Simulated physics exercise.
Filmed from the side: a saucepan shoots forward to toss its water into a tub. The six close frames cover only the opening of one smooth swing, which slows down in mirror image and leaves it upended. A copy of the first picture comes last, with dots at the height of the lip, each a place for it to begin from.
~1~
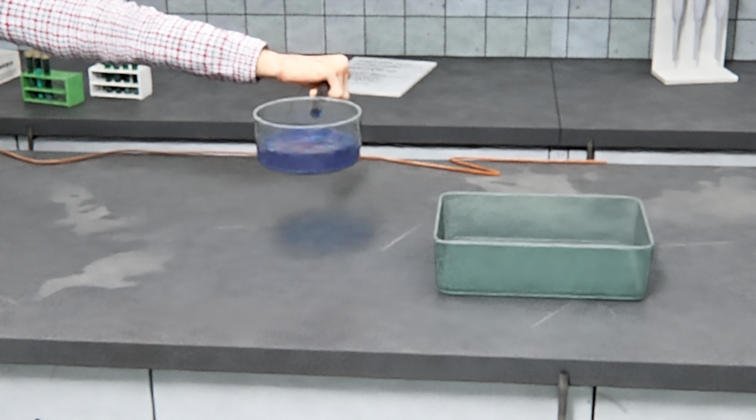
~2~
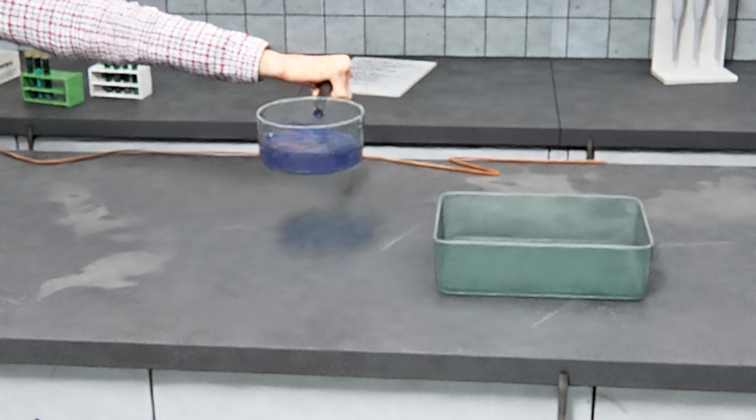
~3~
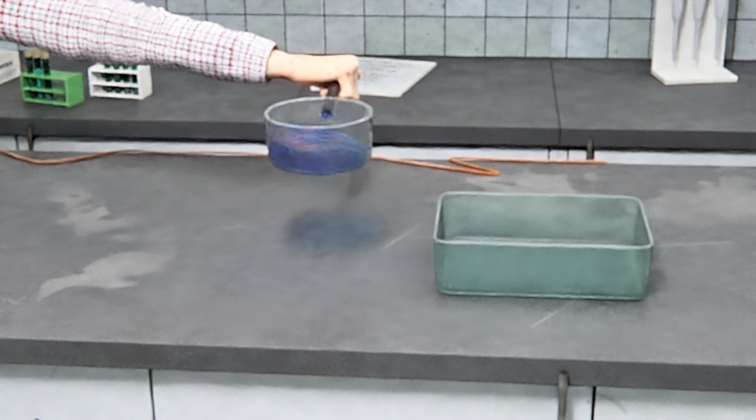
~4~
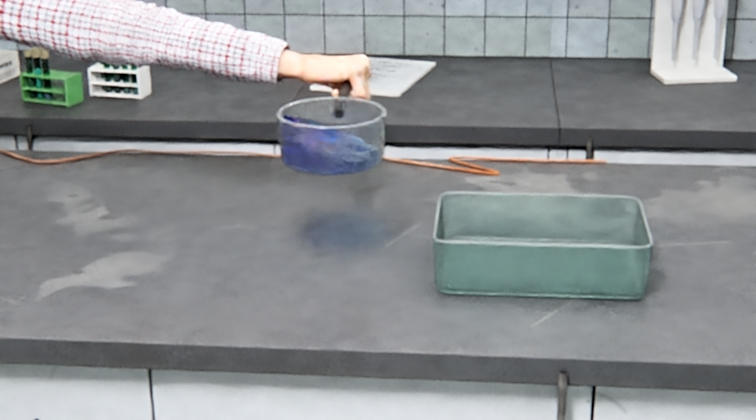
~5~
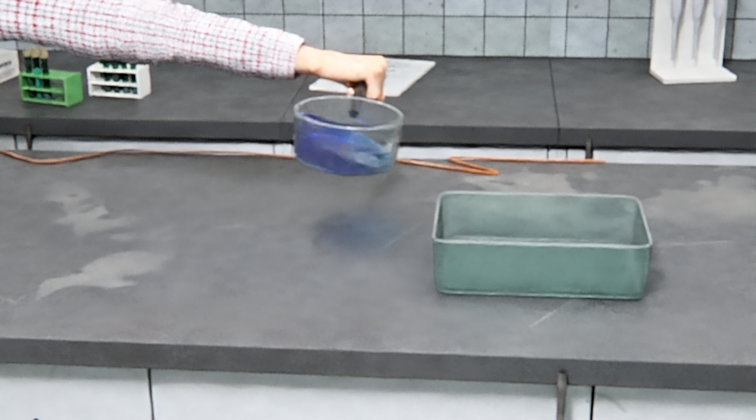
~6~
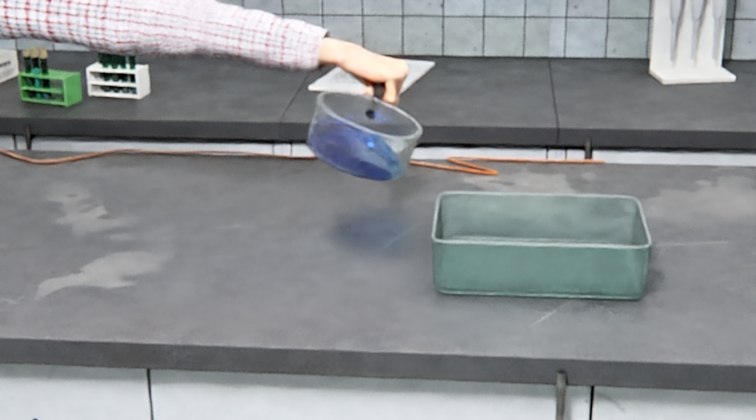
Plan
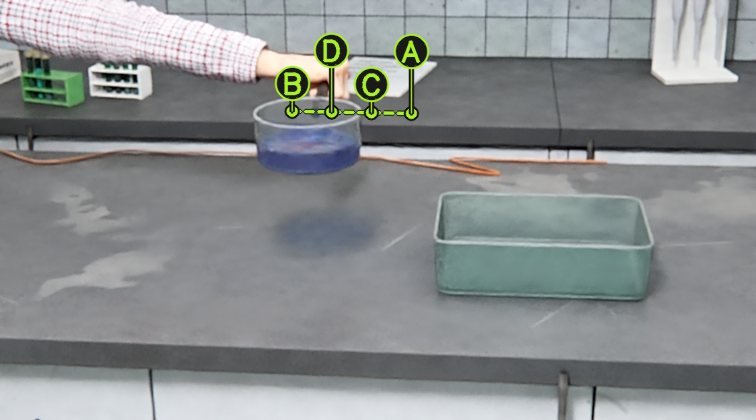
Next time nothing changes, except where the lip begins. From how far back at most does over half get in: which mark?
Use place D.
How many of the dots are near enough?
Three.
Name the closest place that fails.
That is place B.
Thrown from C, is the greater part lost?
No.
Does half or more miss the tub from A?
No.
In lime, A at (411, 113); B at (292, 111); C at (371, 112); D at (331, 112).
Choosing A, about 91 % lands in the tub, 4 % falls short and 4 % goes beside or beyond.
Choosing B, about 34 % lands in the tub, 63 % falls short and 3 % goes beside or beyond.
Choosing C, about 88 % lands in the tub, 3 % falls short and 9 % goes beside or beyond.
Choosing D, about 67 % lands in the tub, 28 % falls short and 5 % goes beside or beyond.
